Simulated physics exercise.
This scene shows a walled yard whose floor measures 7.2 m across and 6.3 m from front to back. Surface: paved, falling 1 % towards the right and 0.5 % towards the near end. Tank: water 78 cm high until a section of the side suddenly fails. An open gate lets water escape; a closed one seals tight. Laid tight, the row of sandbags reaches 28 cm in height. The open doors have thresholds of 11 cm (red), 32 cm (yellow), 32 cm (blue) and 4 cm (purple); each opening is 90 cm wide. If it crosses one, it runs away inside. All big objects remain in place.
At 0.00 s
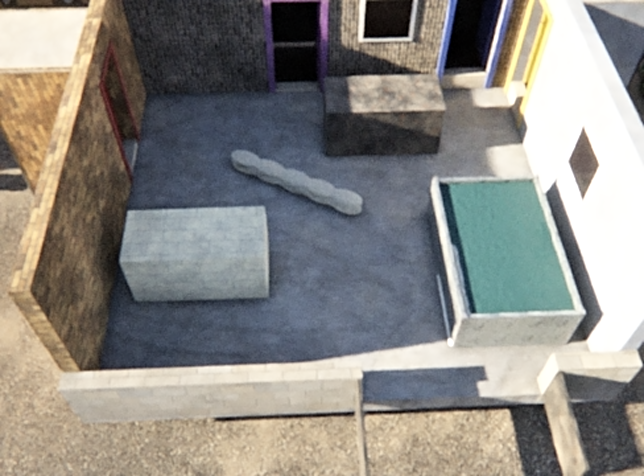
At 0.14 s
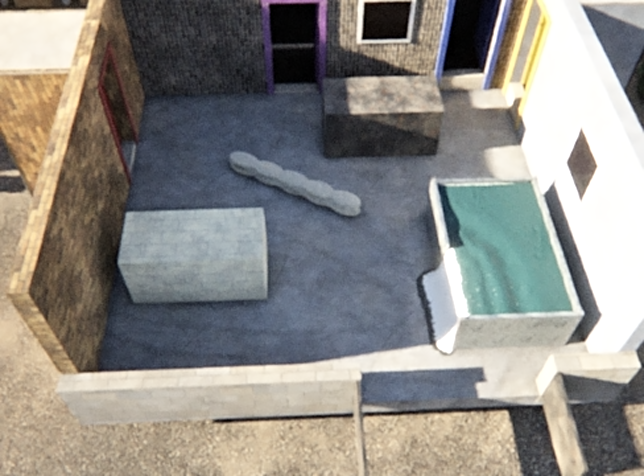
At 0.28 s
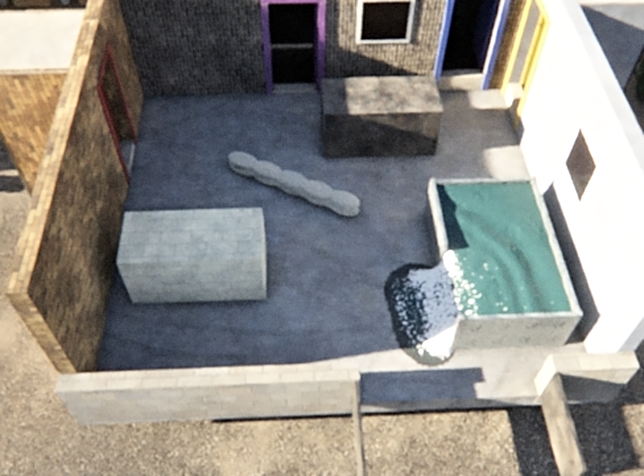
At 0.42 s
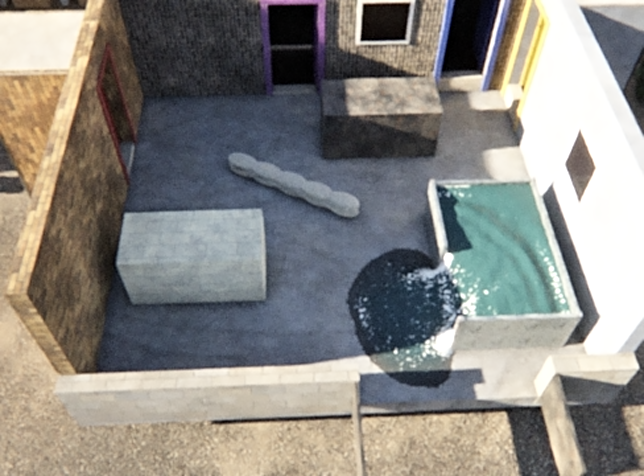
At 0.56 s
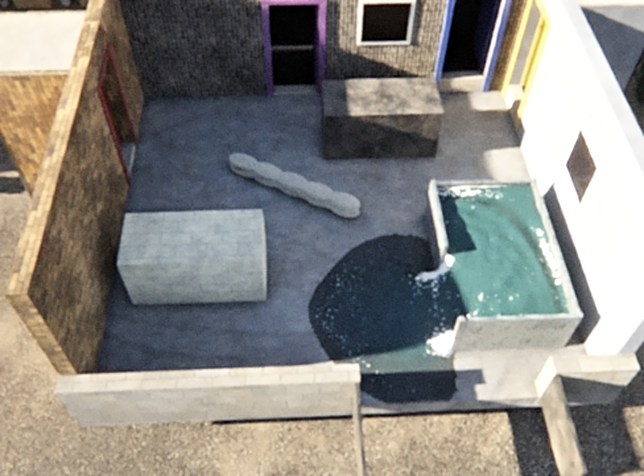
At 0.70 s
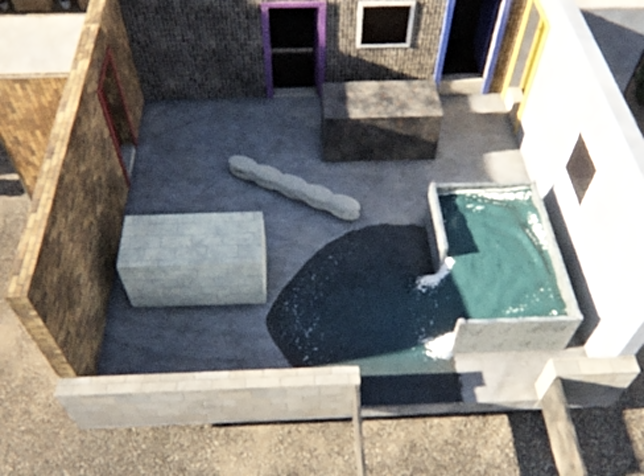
A walled yard with a grey floor is seen from high above, with a brick wall on the left, a white wall on the right and purple, blue and yellow doorways. A pale block, a lumpy grey row, a dark block and a tank of green water stand inside. The tank's left side bursts open, and foaming water pours out, spreading leftward in a dark, widening pool while the view stays still.
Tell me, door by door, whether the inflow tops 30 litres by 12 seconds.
At the red door it falls short; at the yellow door it falls short; at the blue door it falls short; at the purple door it falls short.
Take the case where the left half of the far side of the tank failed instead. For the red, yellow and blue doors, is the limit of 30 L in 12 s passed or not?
Then: Red below, yellow under, blue under.
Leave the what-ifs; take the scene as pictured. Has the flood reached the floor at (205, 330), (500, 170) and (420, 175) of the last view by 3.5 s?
Listed in turn: Swamped / spared so far / spared so far.
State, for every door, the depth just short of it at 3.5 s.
Depths: Red door 12 cm, yellow door 0 cm, blue door 0 cm, purple door 0 cm.
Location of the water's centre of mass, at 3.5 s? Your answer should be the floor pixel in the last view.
Centre: Approx. (321, 289) px.
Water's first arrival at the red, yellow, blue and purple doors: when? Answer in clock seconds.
Door times: Red 2.8 s / yellow 8.0 s / blue 7.0 s / purple 5.0 s.
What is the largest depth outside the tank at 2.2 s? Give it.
I'd put it at close to 46 cm.
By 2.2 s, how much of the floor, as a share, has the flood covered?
Roughly 35 percent.
After 1.4 s water covers 30 % of the floor and is deepest (42 cm) near (440, 332); red door not reached, yellow door not reached, blue door not reached, purple door not reached.
After 2.2 s water covers 35 % of the floor and is deepest (46 cm) near (112, 365); red door not reached, yellow door not reached, blue door not reached, purple door not reached.
After 3.5 s water covers 45 % of the floor and is deepest (34 cm) near (174, 362); red door 12 cm at the sill, 0 L in, yellow door not reached, blue door not reached, purple door not reached.
After 7.0 s water covers 70 % of the floor and is deepest (17 cm) near (250, 317); red door 4 cm at the sill, 4 L in, yellow door not reached, blue door not reached, purple door 5 cm at the sill, 0 L in.
After 12.0 s water covers 95 % of the floor and is deepest (12 cm) near (521, 210); red door 3 cm at the sill, 4 L in, yellow door 11 cm at the sill, 0 L in, blue door 9 cm at the sill, 0 L in, purple door 3 cm at the sill, 1 L in.
